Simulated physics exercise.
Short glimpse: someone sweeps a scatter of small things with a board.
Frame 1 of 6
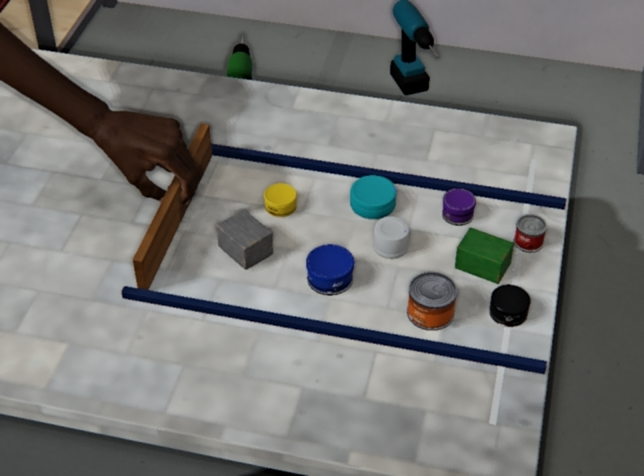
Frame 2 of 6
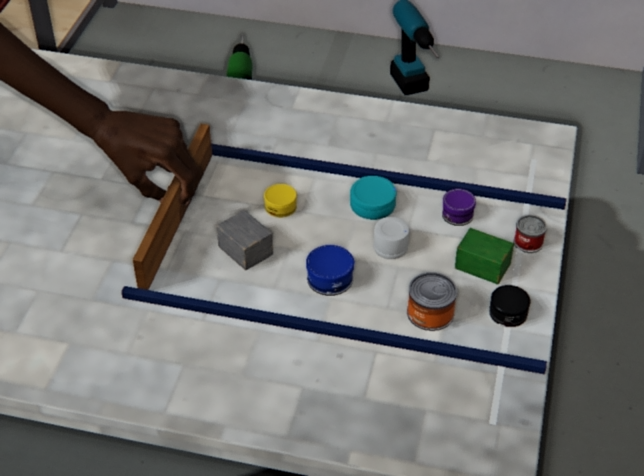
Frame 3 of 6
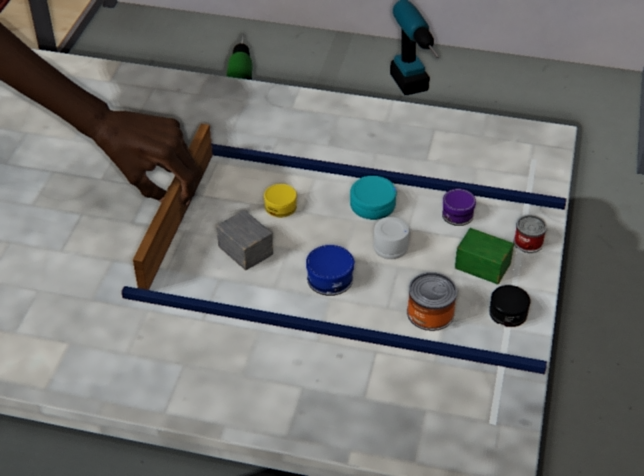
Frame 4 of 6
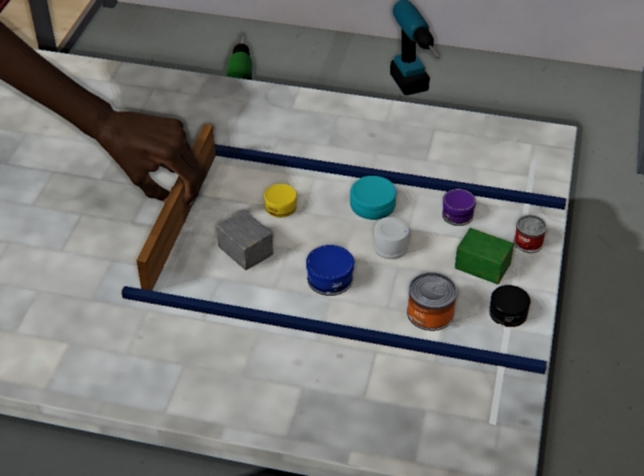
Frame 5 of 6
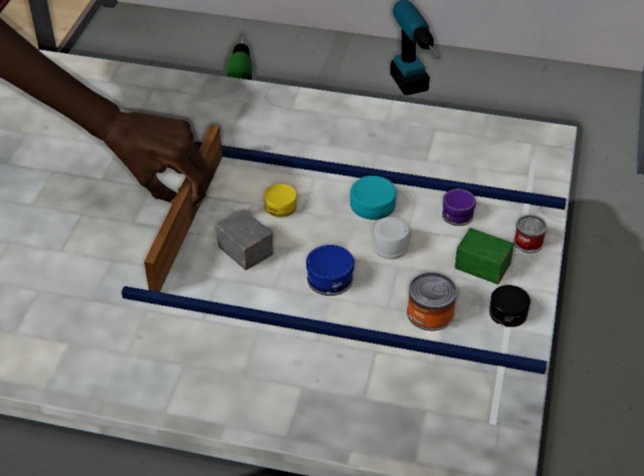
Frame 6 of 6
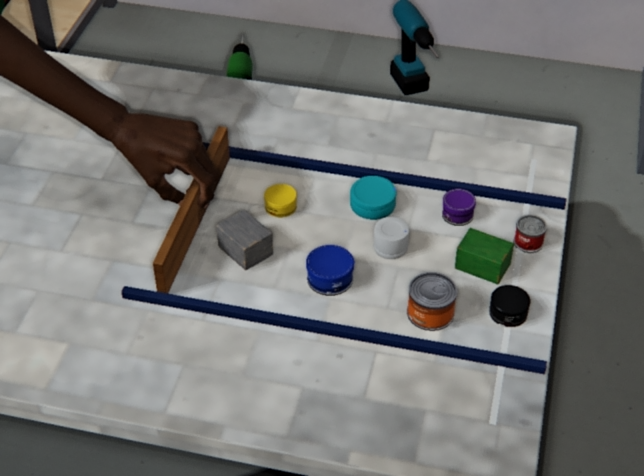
A dark-skinned hand held a wooden board upright on a pale tiled surface, still at first, then slid it slightly right between two blue rails toward scattered pots and blocks, which stayed put.
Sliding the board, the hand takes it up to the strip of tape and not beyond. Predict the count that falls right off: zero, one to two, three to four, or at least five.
Over the end go more than four.
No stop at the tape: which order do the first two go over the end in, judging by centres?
The order is the orange pot, then the purple pot.
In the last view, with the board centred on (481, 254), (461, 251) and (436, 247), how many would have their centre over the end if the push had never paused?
That makes 0, 0, 0.
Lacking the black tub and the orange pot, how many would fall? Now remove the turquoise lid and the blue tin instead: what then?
That gives 3 for the first pair taken away and 3 for the second.
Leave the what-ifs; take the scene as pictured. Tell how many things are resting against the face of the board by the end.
Count recorded: 5.
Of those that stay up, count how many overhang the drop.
The tally is 2.
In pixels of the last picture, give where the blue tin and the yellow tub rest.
Same order as the question: First (532, 334), second (537, 244).
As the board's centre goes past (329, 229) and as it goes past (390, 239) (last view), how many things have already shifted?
I make it 4 at the first spot and 7 at the other.
Soon after, none off yet; red pot at rest near (530, 234); black tub at rest near (509, 306); green block at rest near (484, 256).
In the end, the number that fall off is five or more; gone, orange pot, purple pot, green block, black tub and red pot.
